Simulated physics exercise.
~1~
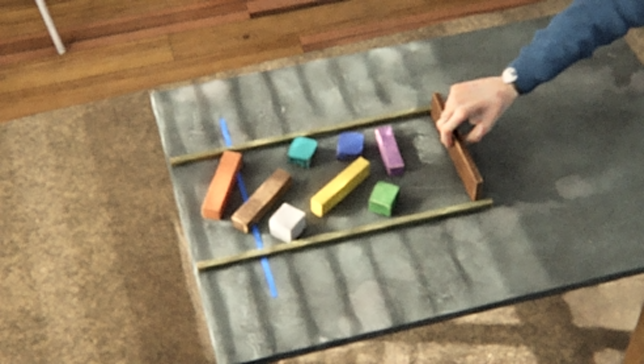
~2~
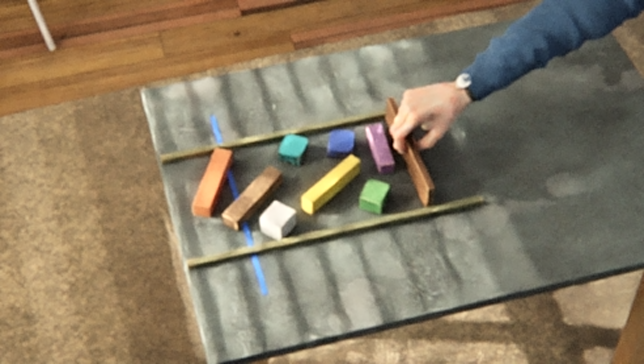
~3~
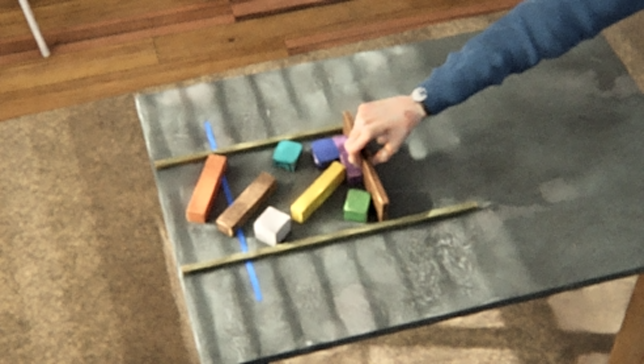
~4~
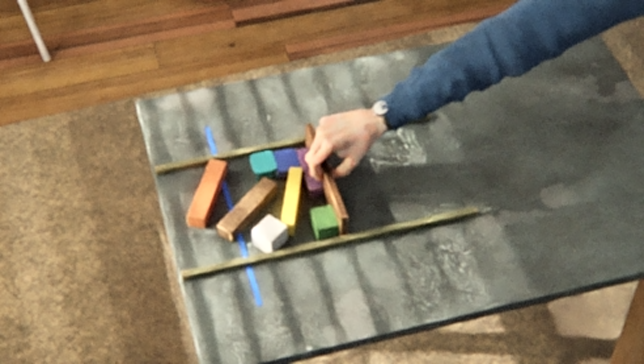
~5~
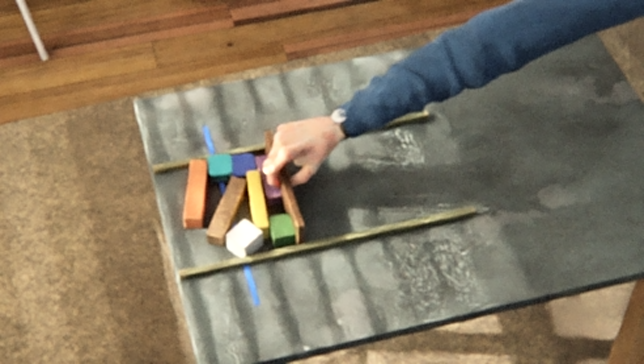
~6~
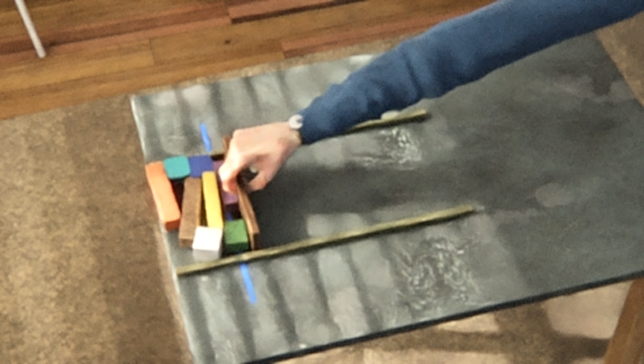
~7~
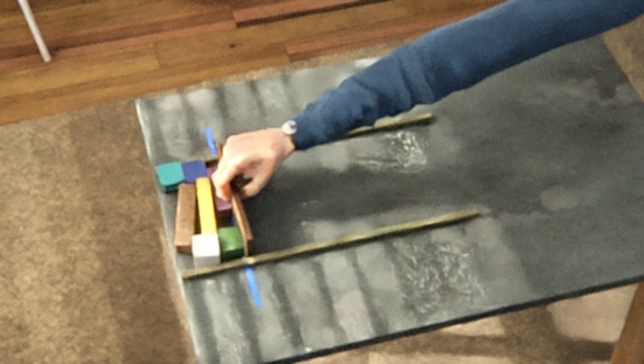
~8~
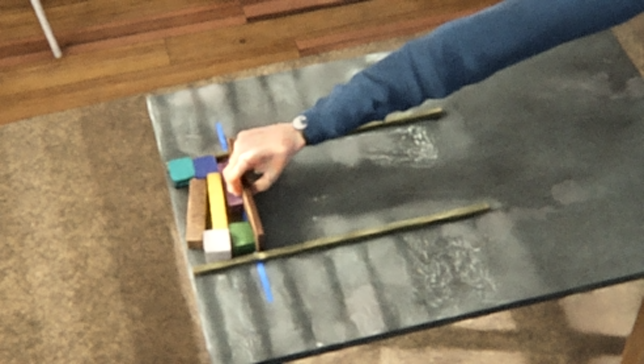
A hand in a blue sleeve grips an upright brown board on a grey tabletop, seen from above at a slant, with carpet and wooden flooring around it. Between two thin rails lie an orange bar and a brown bar at left, a white block, a yellow bar, teal and blue blocks, and purple and green pieces nearer the board. The hand slides the board left, gathering the pieces together and pushing them past a blue strip toward the edge. The orange bar drops off the left side. The board stops near the strip, the remaining pieces packed at the edge.
